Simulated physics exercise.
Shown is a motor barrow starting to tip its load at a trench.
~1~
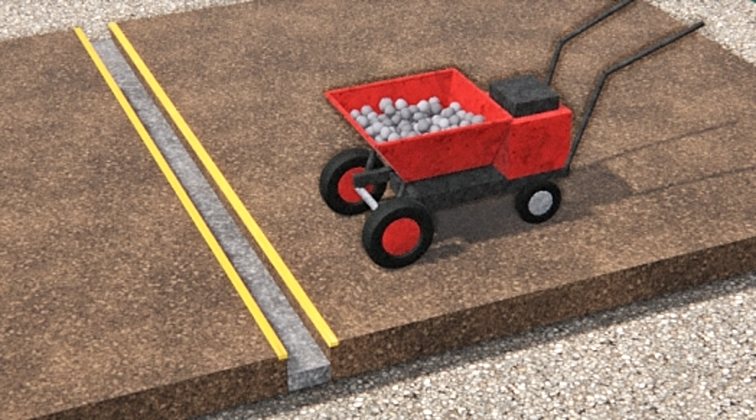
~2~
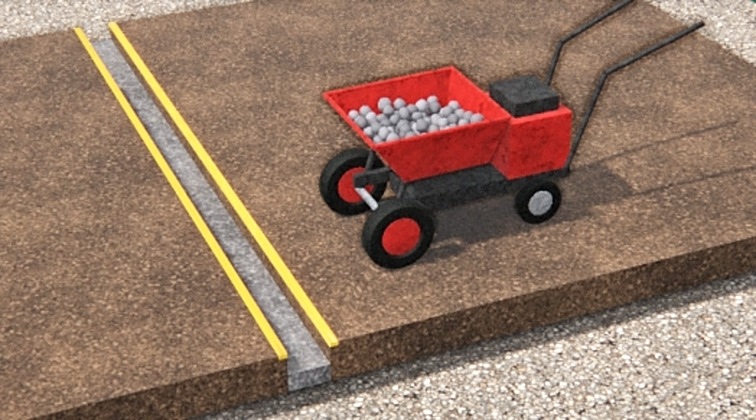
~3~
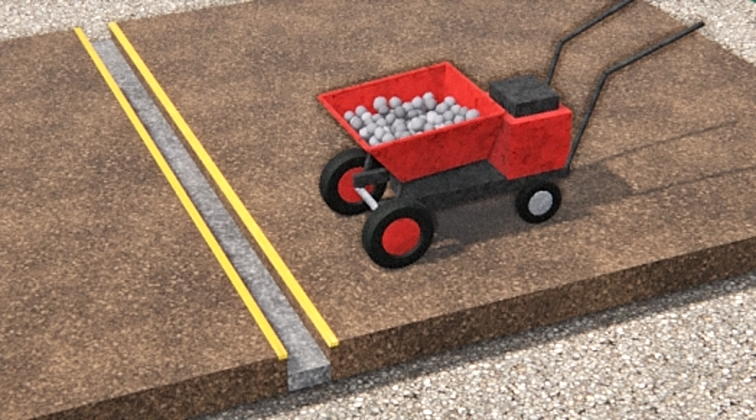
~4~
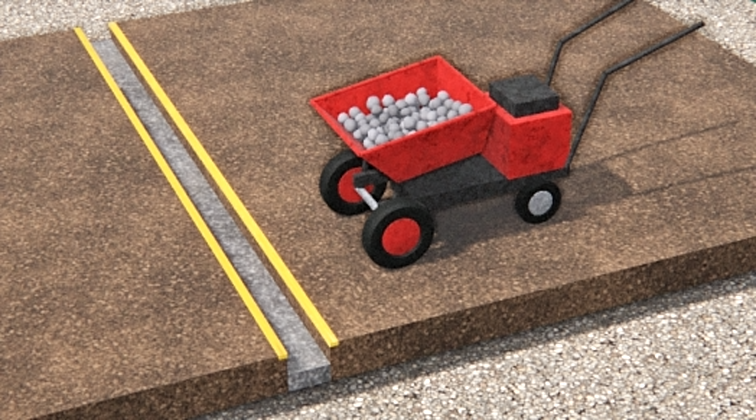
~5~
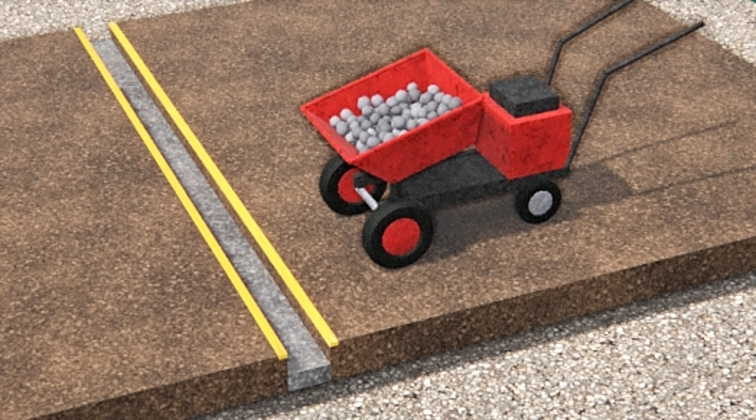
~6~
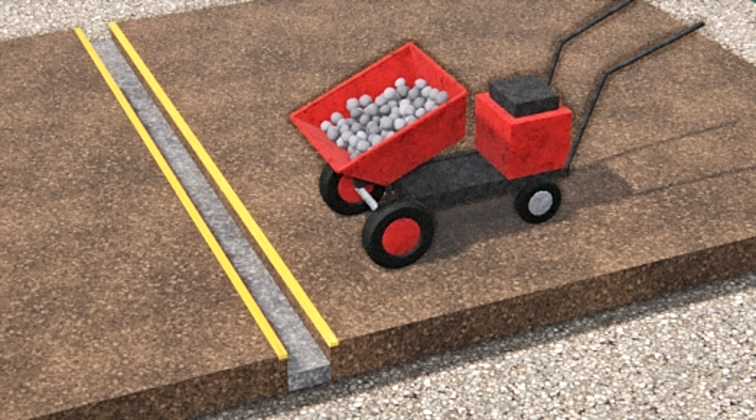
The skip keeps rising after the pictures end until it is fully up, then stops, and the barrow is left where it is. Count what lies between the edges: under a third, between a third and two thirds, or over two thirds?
The trench gets more than two thirds.
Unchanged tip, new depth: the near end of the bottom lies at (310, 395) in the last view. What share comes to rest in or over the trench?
It works out to some 90 per cent.
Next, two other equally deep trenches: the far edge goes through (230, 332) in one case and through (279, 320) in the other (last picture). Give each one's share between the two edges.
Estimated share: Try 1 approx. 100 in a hundred, try 2 approx. 50 in a hundred.
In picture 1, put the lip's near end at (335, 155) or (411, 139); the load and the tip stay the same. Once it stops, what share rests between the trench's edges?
10 and 60 percent, in that order.
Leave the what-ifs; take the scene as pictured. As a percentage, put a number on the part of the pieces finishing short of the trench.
It comes to close to 5 %.
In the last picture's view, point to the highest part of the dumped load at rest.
Roughly (256, 252).
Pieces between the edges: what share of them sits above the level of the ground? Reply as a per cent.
About 25 %.
Just after the last frame, skip tipped steeply; every one in the skip.
A moment on, skip tipped right over; roughly two thirds in the skip; roughly a third in or heaped over the trench; just a few beyond it; just a few falling.
Further on, skip tipped right over; just a few in the skip; just a few short of the trench; the larger part in or heaped over the trench; roughly a quarter beyond it.
When it is over, skip tipped right over; about a tenth short of the trench; the larger part in or heaped over the trench; roughly a quarter beyond it.
